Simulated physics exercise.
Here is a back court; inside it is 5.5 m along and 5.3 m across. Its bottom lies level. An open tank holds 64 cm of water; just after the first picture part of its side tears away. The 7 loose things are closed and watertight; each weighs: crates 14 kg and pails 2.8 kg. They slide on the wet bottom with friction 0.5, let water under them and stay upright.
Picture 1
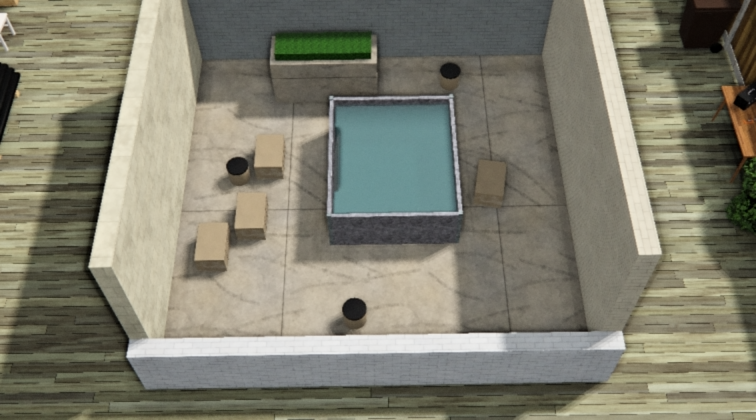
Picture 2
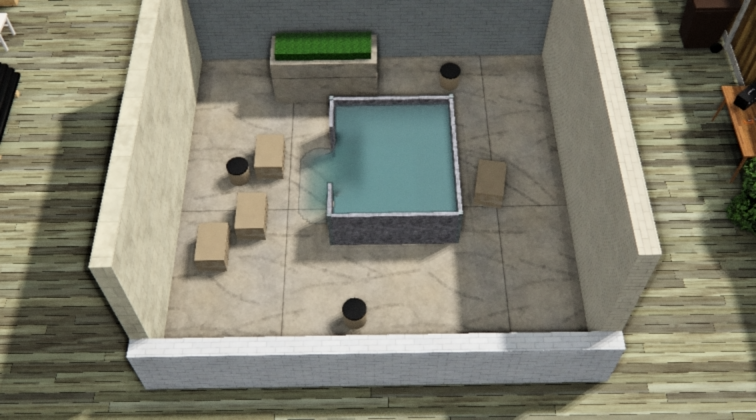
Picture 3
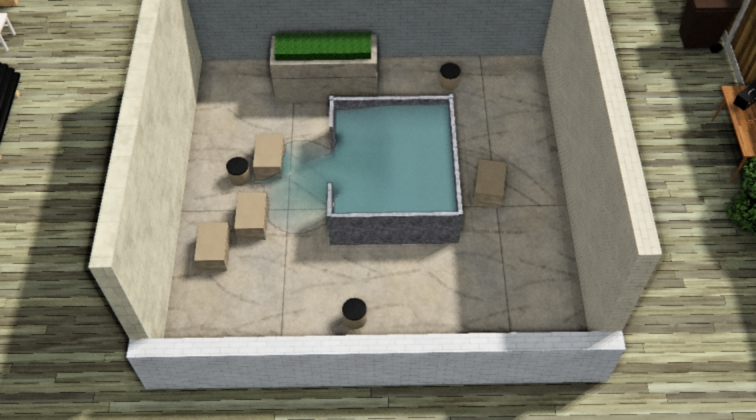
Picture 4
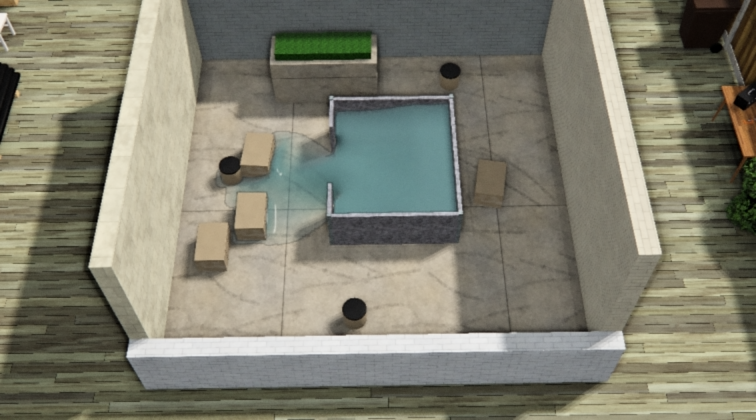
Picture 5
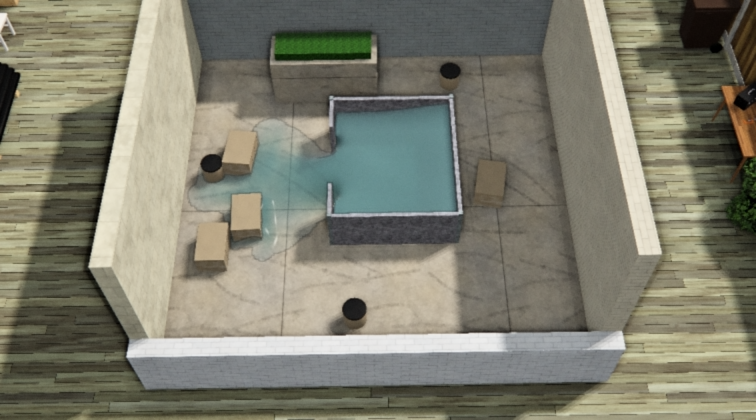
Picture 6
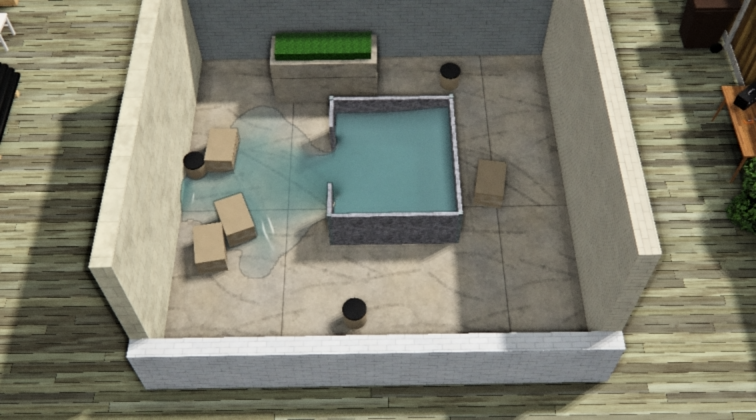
In the video, water pours through a gap in the left side of a square tank in a walled courtyard, spreading left across the floor and pushing two tan boxes and a dark-topped bucket toward the left wall.
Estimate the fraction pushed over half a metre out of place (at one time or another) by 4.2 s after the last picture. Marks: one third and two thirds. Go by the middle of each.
It is two thirds or above.
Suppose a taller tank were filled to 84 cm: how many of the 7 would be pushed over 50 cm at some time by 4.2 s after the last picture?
In that case 6 of them.
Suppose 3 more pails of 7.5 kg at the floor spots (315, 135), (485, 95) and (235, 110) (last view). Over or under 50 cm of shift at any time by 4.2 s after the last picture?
In turn: Short of it, short of it, over.
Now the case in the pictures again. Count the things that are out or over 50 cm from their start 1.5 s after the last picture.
4 of them.
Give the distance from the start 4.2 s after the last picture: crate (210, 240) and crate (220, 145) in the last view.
In that order: 150 cm, 200 cm.
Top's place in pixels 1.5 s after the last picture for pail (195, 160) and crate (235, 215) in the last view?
Near (205, 70) and (233, 298).
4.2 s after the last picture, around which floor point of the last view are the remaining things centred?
Near (387, 167).
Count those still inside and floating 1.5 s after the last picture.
2 of them.
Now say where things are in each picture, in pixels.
The first picture shows a crate at (269, 150) rests on the ground; a pail at (237, 165) rests on the ground; 3.3 m2 under water; 0 of 7 have shifted.
The second picture shows a crate at (269, 150) rests on the ground; a pail at (237, 165), on the bottom; 3.9 m2 under water; 0 of 7 have shifted.
The third picture shows a crate at (268, 150), on the bottom; a pail at (237, 165), on the bottom; 4.6 m2 under water; 0 of 7 have shifted.
The fourth picture shows a crate at (257, 149) rests on the ground, 18 cm from its start; a pail at (230, 165) rests on the ground, 11 cm from its start; water covers 5.3 m2; 2 of 7 have shifted.
The fifth picture shows a crate at (239, 147), on the bottom, 44 cm from its start; a pail at (211, 163) rests on the ground, 38 cm from its start; water covers 6.3 m2; 3 of 7 have shifted.
The sixth picture shows a crate at (221, 144) rests on the ground, 73 cm from its start; a pail at (194, 160), on the bottom, 65 cm from its start; 7.3 m2 under water; 3 of 7 have shifted.
Then, 0.4 s after the last picture 3 of 7 are over 50 cm from their spots; 3 afloat.
Then, 1.5 s after the last picture 4 of 7 are over 50 cm from their spots; 2 afloat.
Then, 2.8 s after the last picture 5 of 7 are over 50 cm from their spots; 2 afloat.
Then, 4.2 s after the last picture 6 of 7 are over 50 cm from their spots, and 6 have been at some point; 2 afloat.
